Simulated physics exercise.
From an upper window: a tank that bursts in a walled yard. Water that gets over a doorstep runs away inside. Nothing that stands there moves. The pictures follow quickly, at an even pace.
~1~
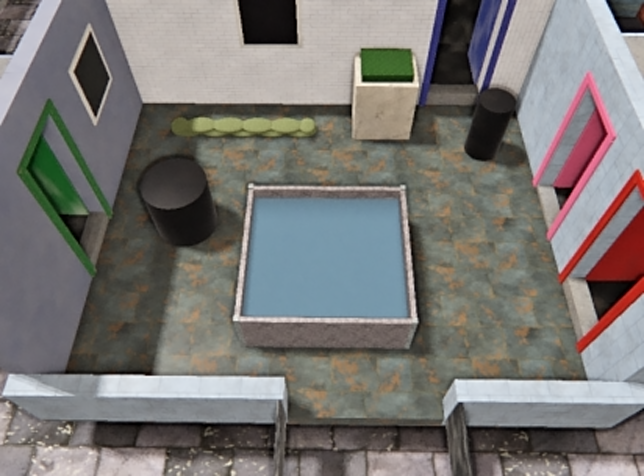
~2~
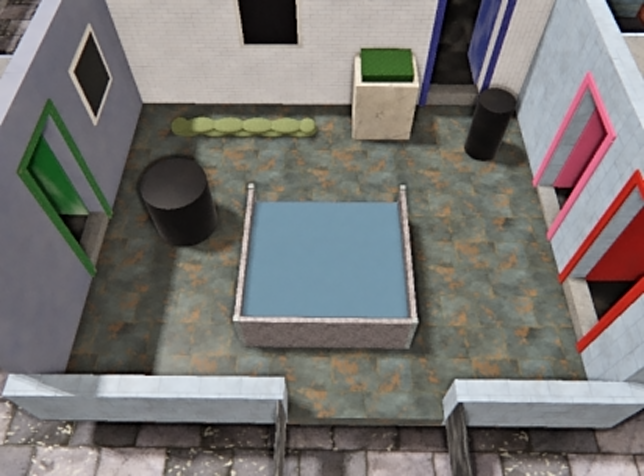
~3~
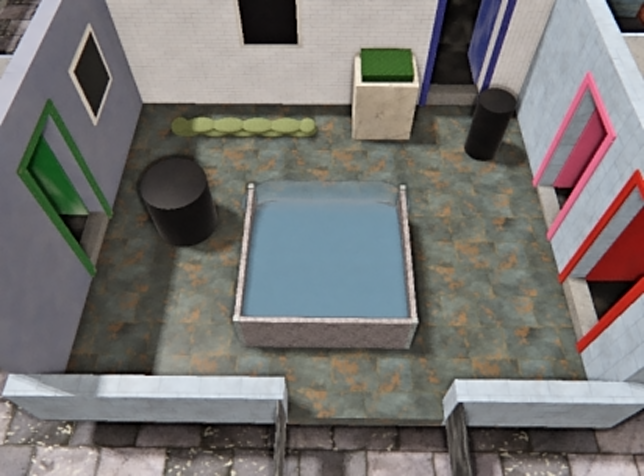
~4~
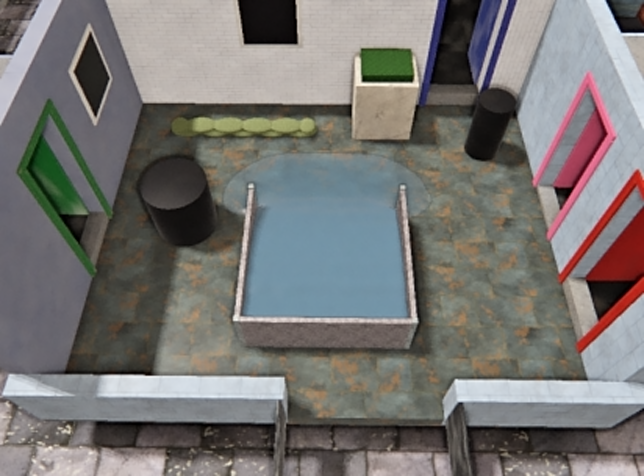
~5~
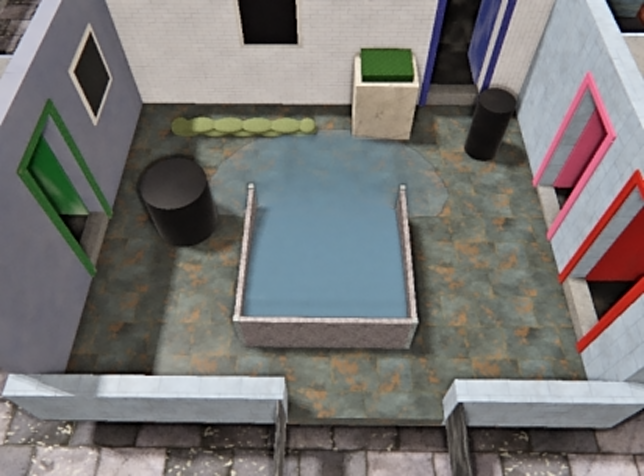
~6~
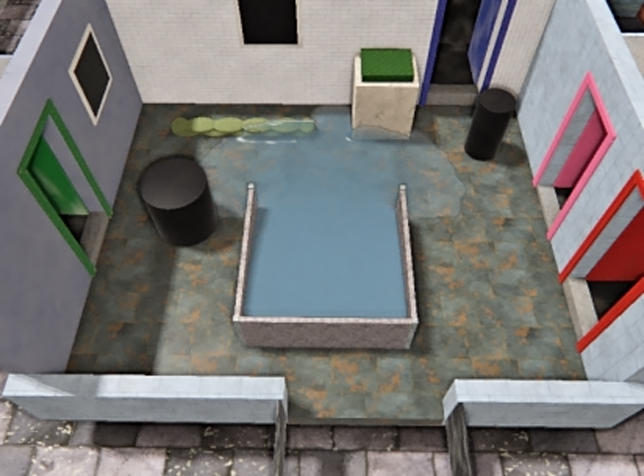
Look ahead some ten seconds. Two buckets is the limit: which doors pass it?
In the end: The blue door holds within the limit; the pink door floods; the red door holds within the limit; the green door holds within the limit.
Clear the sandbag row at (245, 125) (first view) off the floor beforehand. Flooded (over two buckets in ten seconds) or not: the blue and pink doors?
Blue door stays under, pink door passes that mark.
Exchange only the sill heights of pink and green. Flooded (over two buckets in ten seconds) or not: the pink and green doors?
Then: Pink door stays under; green door goes over.
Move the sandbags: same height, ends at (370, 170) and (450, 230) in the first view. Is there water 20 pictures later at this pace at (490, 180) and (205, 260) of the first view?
As listed: Flooded, not flooded.
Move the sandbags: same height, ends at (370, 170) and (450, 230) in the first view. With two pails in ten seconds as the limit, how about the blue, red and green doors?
My reading: The blue door holds; the red door takes less; the green door is under.
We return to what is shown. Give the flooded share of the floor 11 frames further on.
Close to 45 %.
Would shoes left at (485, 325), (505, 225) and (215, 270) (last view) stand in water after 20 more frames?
In turn: Free of water, awash, clear.
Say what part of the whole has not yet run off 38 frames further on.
Some 98 per cent.
A moment on, water covers 35 % of the floor; the blue door wet at the sill, nothing in, the pink door not reached, the red door not reached, the green door not reached.
Next, water covers 45 % of the floor; the blue door wet at the sill, nothing in, the pink door not reached, the red door not reached, the green door not reached.
Then, water covers 65 % of the floor; the blue door under two buckets in, the pink door under two buckets in, the red door wet at the sill, nothing in, the green door wet at the sill, nothing in.
Later, water covers 90 % of the floor; the blue door under two buckets in, the pink door over two buckets in, the red door wet at the sill, nothing in, the green door wet at the sill, nothing in.
In the end, water covers 95 % of the floor; the blue door under two buckets in, the pink door over two buckets in, the red door wet at the sill, nothing in, the green door wet at the sill, nothing in.
